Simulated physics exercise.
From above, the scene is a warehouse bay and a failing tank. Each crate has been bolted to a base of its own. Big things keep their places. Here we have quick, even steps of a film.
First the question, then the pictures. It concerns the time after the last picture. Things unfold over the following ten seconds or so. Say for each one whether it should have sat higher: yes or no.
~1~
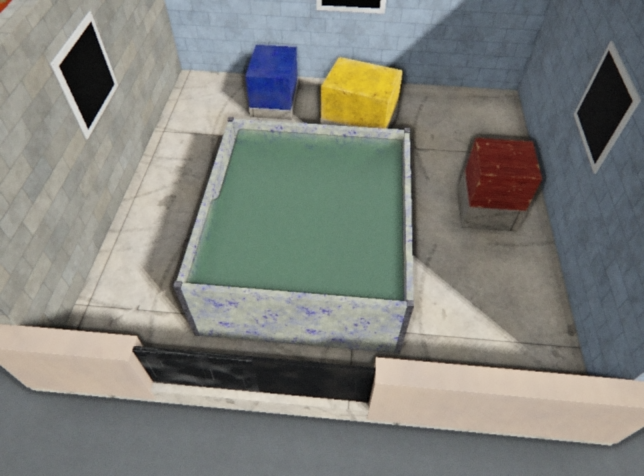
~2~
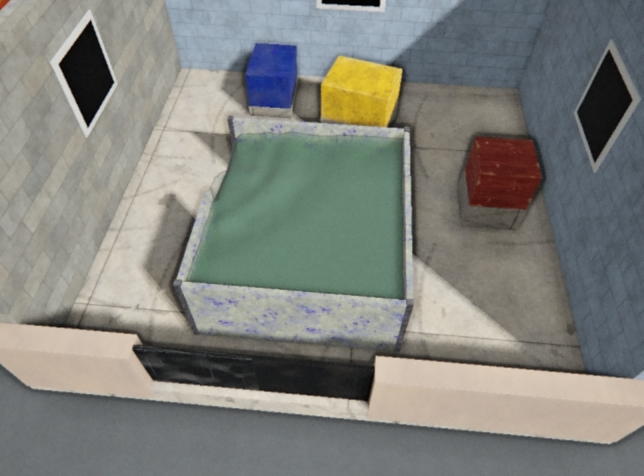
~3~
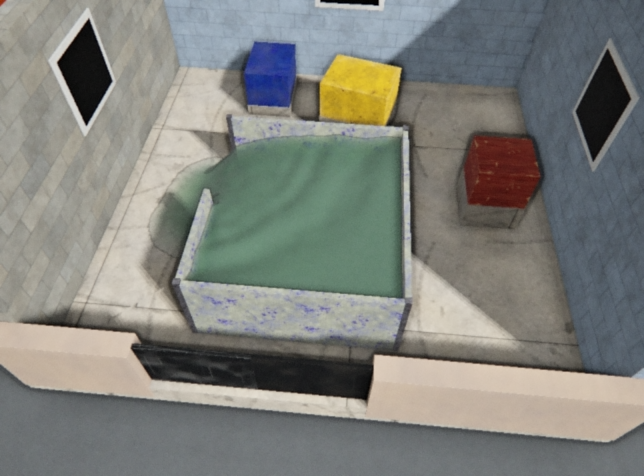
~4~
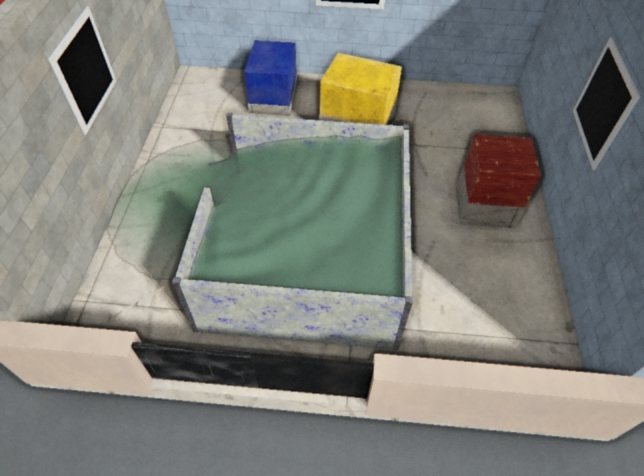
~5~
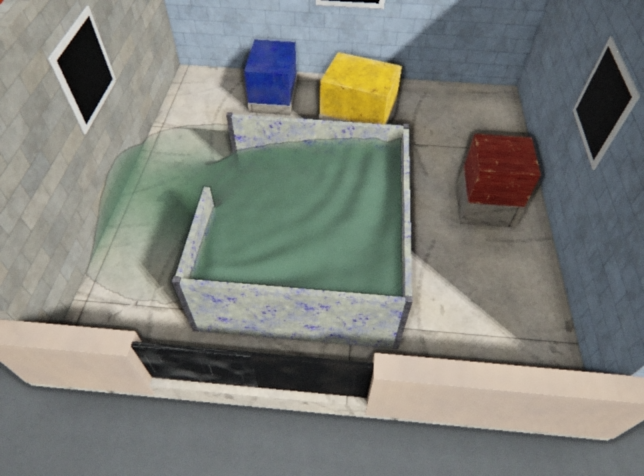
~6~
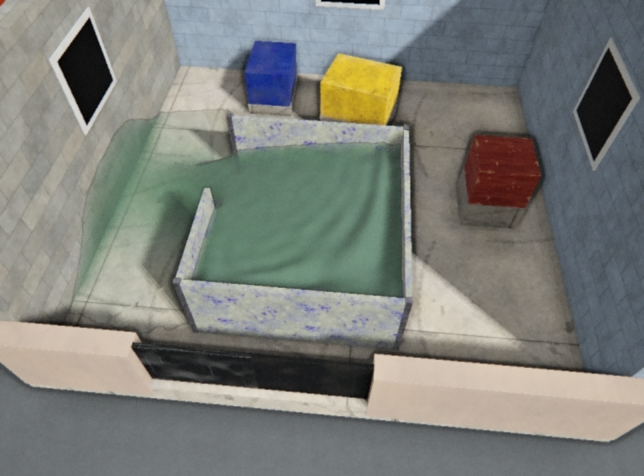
Yellow crate - no; red crate - no; blue crate - yes.
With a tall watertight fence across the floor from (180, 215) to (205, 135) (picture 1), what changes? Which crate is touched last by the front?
That would be the one in red.
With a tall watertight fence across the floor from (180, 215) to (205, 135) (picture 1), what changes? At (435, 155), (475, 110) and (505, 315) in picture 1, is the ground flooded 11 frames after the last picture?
First unwetted, then unwetted, then unwetted.
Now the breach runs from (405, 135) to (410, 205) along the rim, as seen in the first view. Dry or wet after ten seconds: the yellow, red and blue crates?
Well, yellow crate stays clear and red crate is doused, but blue crate is doused.
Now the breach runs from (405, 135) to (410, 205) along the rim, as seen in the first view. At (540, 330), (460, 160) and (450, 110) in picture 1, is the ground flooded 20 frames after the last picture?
Place one: Reached by the flood. Place two: Reached by the flood. Place three: Reached by the flood.
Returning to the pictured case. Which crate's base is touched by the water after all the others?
The red-painted one.
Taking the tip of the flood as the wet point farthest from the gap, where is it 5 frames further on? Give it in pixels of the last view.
I'd point to (181, 66).
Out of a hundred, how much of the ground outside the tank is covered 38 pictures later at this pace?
It comes to 100 per cent.
A moment on, water covers 25 % of the floor; the yellow crate not reached, the red crate not reached, the blue crate water round its plinth.
Next, water covers 40 % of the floor; the yellow crate not reached, the red crate not reached, the blue crate water round its plinth.
Then, water covers 75 % of the floor; the yellow crate water round its plinth, the red crate not reached, the blue crate water round its plinth.
Later, water covers 100 % of the floor; the yellow crate water round its plinth, the red crate water round its plinth, the blue crate water round its plinth.
In the end, water covers 100 % of the floor; the yellow crate stayed above the water, the red crate stayed above the water, the blue crate was topped.
